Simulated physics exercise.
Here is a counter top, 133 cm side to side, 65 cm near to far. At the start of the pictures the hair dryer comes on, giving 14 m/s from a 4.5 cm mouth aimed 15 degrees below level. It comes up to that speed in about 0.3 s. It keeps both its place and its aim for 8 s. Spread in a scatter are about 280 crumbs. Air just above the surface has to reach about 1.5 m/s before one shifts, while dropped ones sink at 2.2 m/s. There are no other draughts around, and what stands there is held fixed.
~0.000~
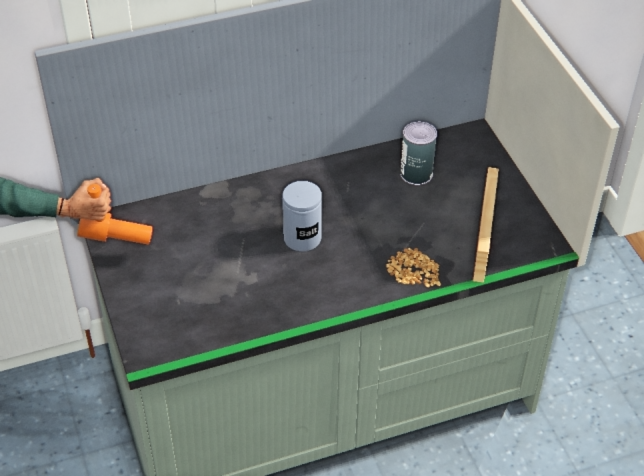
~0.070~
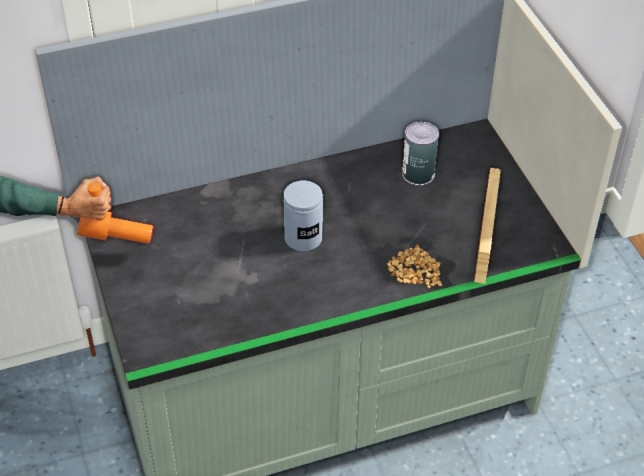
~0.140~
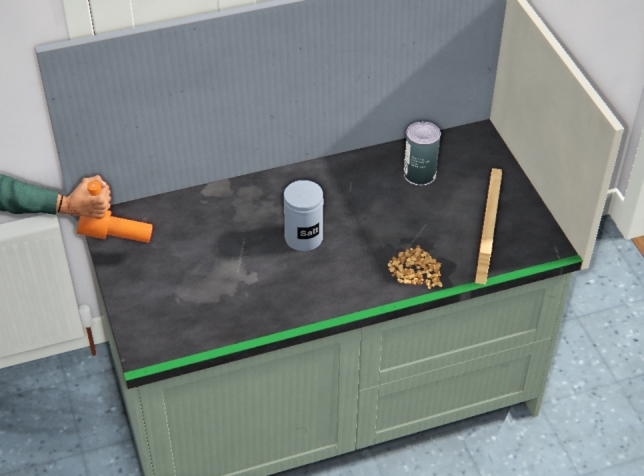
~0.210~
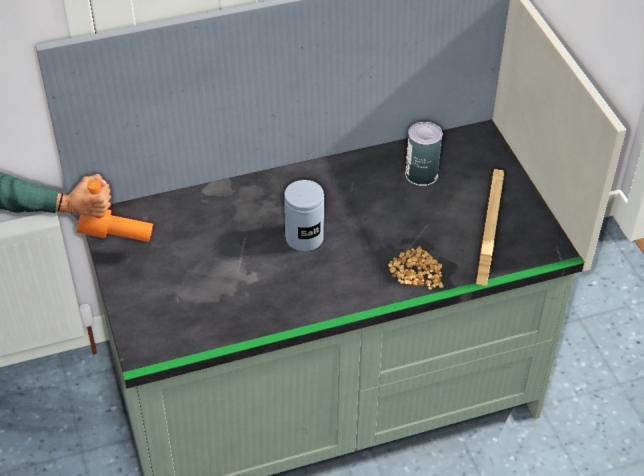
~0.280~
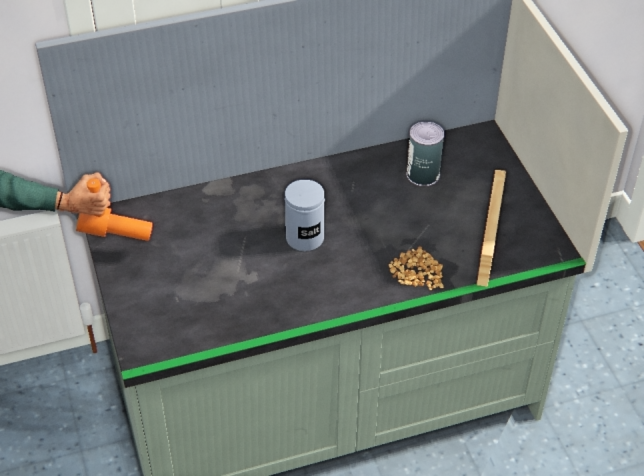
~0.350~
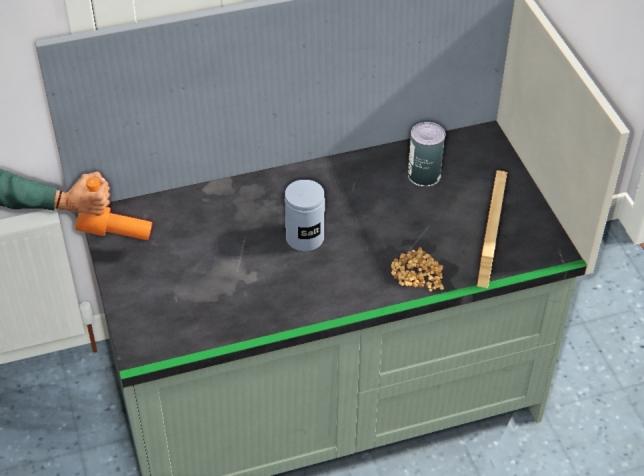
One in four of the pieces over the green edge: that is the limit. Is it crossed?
Watch it - the losses over that edge are going to exceed one in four.
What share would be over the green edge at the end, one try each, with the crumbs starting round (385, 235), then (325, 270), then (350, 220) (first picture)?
Taking the three spots in order, you'd get around 0 percent, 80 percent and 0 percent.
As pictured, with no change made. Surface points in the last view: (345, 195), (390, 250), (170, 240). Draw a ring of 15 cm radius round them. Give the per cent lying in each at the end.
Estimates in listed order: 0 %; 0 %; 0 %.
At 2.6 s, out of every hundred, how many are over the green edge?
40 per cent or so.
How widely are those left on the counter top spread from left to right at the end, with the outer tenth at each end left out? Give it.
Spread, left to right: Approx. 20 cm.
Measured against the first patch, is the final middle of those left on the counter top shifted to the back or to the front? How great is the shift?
Toward the rear, roughly 10 cm.
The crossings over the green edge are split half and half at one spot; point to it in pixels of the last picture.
Median crossing, approx. (455, 298).
After 1.6 s, 41 % are on the move or not yet settled, 39 % are over the green edge; the middle of those still in play is near (478, 244).
After 2.6 s, 39 % are on the move or not yet settled, 39 % are over the green edge; the middle of those still in play is near (482, 240).
After 4.4 s, 35 % are on the move or not yet settled, 39 % are over the green edge; the middle of those still in play is near (480, 226).
After 8.0 s, at the end, 39 % are over the green edge; the middle of those still in play is near (480, 222).
